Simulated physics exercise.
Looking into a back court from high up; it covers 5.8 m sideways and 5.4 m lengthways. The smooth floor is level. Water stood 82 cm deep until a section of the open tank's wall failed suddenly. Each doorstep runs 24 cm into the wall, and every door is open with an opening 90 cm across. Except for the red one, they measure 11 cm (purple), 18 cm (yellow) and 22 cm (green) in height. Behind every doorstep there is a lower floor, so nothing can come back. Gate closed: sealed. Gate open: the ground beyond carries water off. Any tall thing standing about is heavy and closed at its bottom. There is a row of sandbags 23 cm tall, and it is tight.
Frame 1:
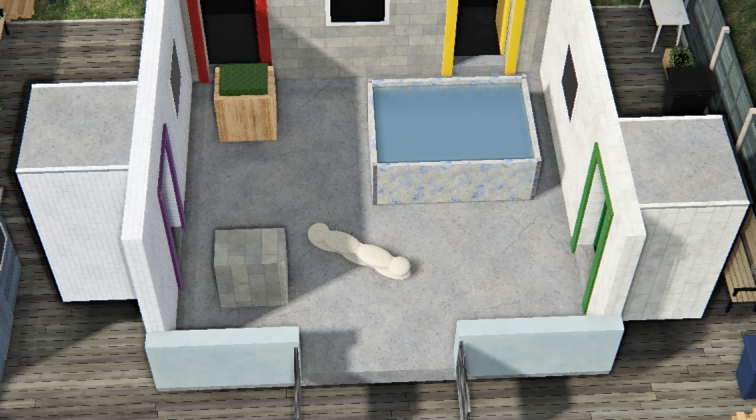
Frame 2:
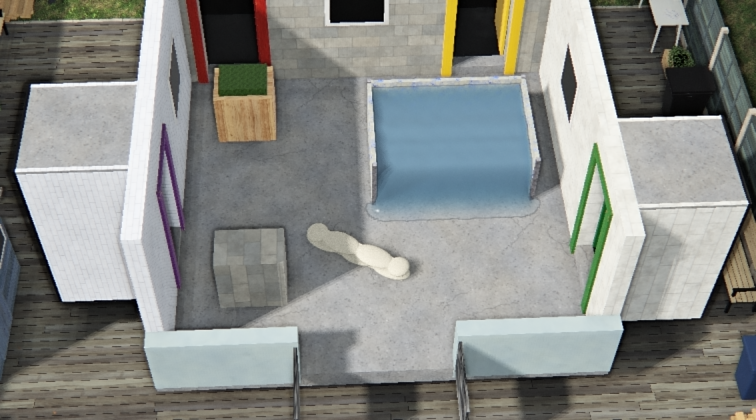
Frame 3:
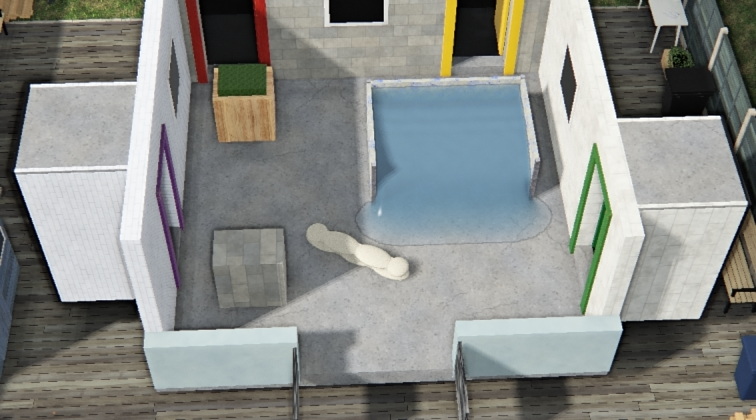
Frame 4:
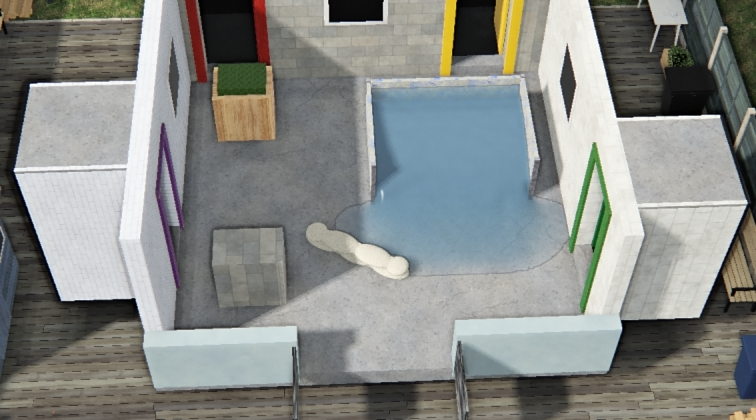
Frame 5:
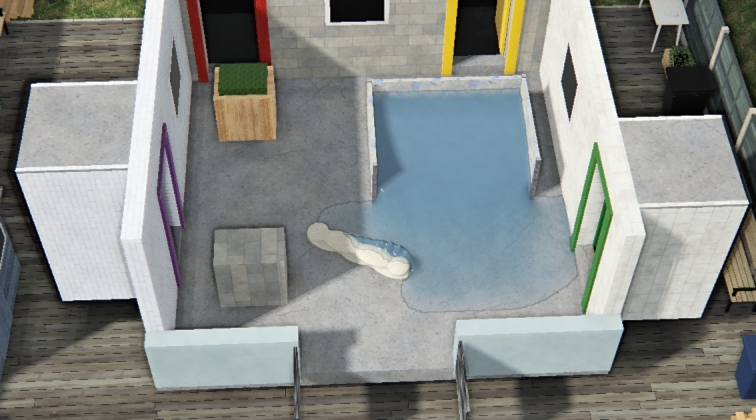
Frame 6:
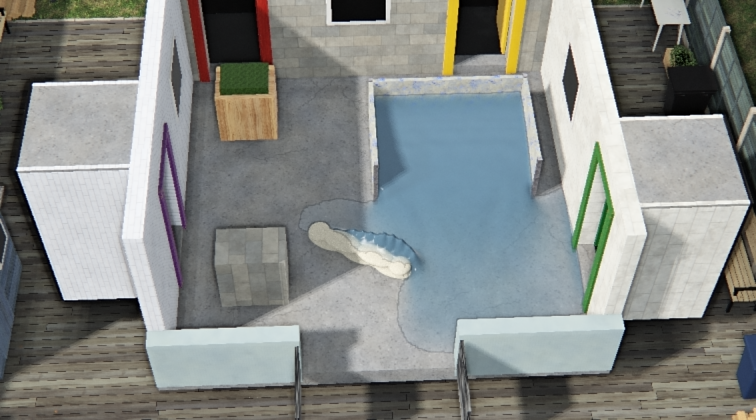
The clip shows a walled courtyard seen from above, where the front side of a water-filled tank gives way and water pours out, spreading across the grey floor toward the viewer, around a pale twisted row and past the green-framed doorway.
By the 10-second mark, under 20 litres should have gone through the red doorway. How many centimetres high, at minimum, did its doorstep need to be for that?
It needed to be about 6.5 cm high.
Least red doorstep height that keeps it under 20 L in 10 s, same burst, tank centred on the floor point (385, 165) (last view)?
Then it needs to be around 8.5 cm high.
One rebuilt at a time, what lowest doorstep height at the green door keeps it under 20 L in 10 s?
The green one would have to be about 31 cm high.
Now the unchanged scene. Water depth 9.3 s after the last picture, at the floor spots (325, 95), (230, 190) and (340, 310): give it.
Ordered as asked: 9, 6, 3 cm.
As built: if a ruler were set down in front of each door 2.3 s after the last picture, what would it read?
Lab note, depth in cm: Purple 1; red 0; yellow 0; green 26.
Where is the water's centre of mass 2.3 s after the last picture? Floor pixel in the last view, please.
Centre of mass: About (459, 246) px.
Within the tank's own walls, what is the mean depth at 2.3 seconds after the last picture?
Some 12 cm.
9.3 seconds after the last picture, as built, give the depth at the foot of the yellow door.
Some 5.5 cm.
Then, 0.7 s after the last picture water covers 40 % of the floor, deepest (57 cm) near (579, 347); it has not reached the red door.
Then, 2.3 s after the last picture water covers 60 % of the floor, deepest (28 cm) near (462, 237); it has not reached the red door.
Then, 9.3 s after the last picture water covers 95 % of the floor, deepest (13 cm) near (489, 351); 8 cm at the red door, 0 litres in over its 16 cm doorstep.
At the red door as built, the water peaked near 13 cm, 6.7 s after the last picture.
With a doorstep of 5 cm, 34 litres would have come in within the 10 s; with 8 cm, 8 litres. So under 20 litres takes about 6.5 cm.
